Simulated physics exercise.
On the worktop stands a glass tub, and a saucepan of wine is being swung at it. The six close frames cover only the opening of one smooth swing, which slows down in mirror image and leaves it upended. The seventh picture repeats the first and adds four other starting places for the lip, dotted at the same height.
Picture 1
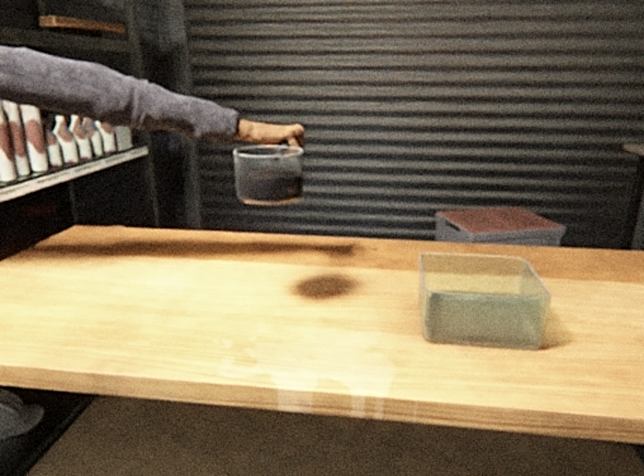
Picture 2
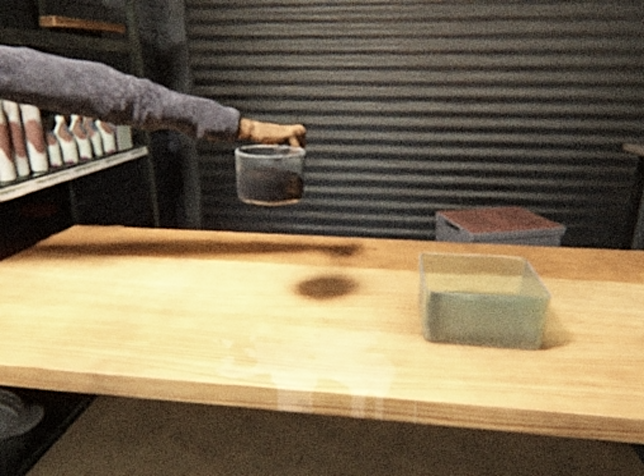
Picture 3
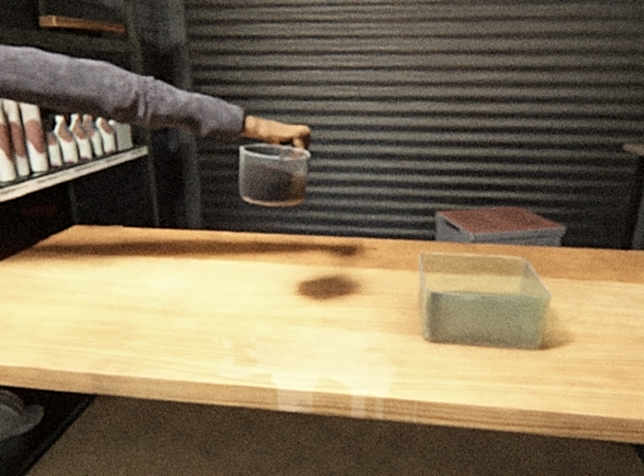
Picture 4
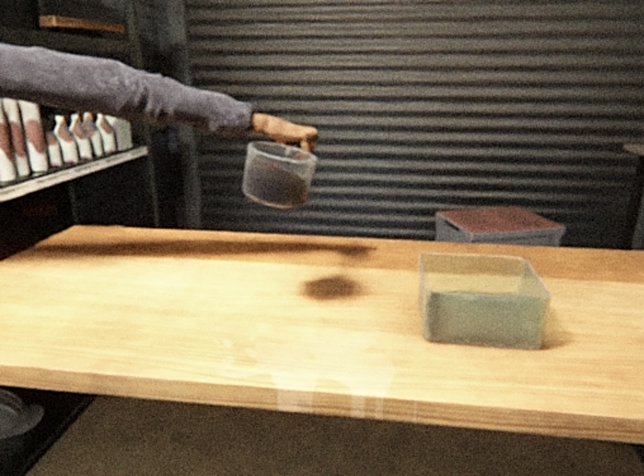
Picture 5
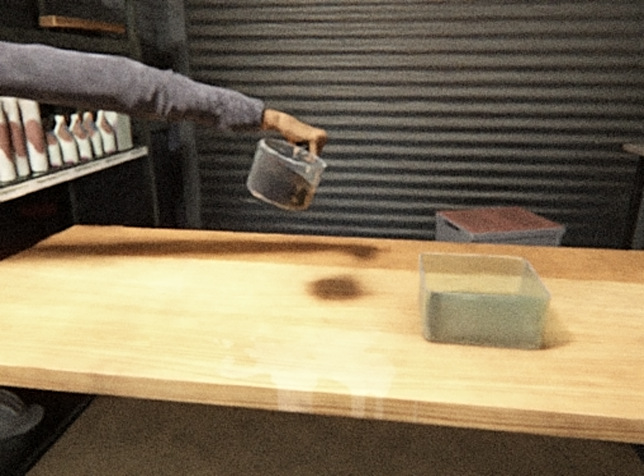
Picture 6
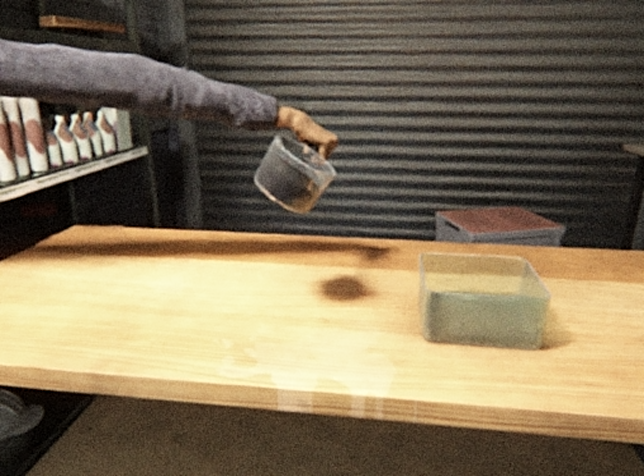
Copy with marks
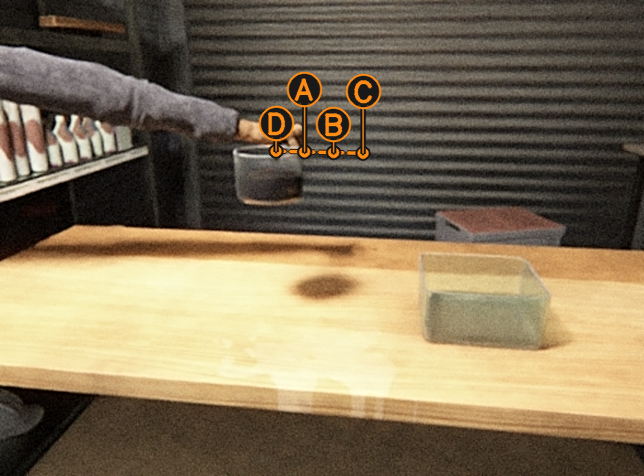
To begin with, an outstretched arm on the left holds a clear saucepan upright above a wooden worktop, where a glass tub of pale greenish liquid rests to the right. The hand then shifts the pan slightly rightward and tilts it steadily further toward the tub, with nothing leaving it.
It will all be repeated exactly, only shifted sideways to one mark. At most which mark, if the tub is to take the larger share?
Spot D.
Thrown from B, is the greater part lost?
No, that is safe.
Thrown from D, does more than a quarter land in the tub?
Yes, clearly.
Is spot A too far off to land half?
No, that is safe.
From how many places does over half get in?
All of the four.
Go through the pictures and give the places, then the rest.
Upright, lip at (301, 151); tub from (422, 339) to (540, 347); nothing has left yet.
Upright, lip at (303, 152); nothing has left yet.
Tipped about 6°, lip at (308, 155); nothing has left yet.
Tipped about 13°, lip at (315, 160); nothing has left yet.
Tipped about 22°, lip at (325, 166); nothing has left yet.
Tipped about 32°, lip at (334, 174); nothing has left yet.
On the marked copy, A at (304, 151); B at (333, 152); C at (363, 153); D at (276, 151).
For spot A, about 67 % lands in the tub, 15 % falls short and 18 % goes beside or beyond.
For spot B, about 78 % lands in the tub, 17 % falls short and 5 % goes beside or beyond.
For spot C, about 77 % lands in the tub, 3 % falls short and 20 % goes beside or beyond.
For spot D, about 63 % lands in the tub, 22 % falls short and 15 % goes beside or beyond.
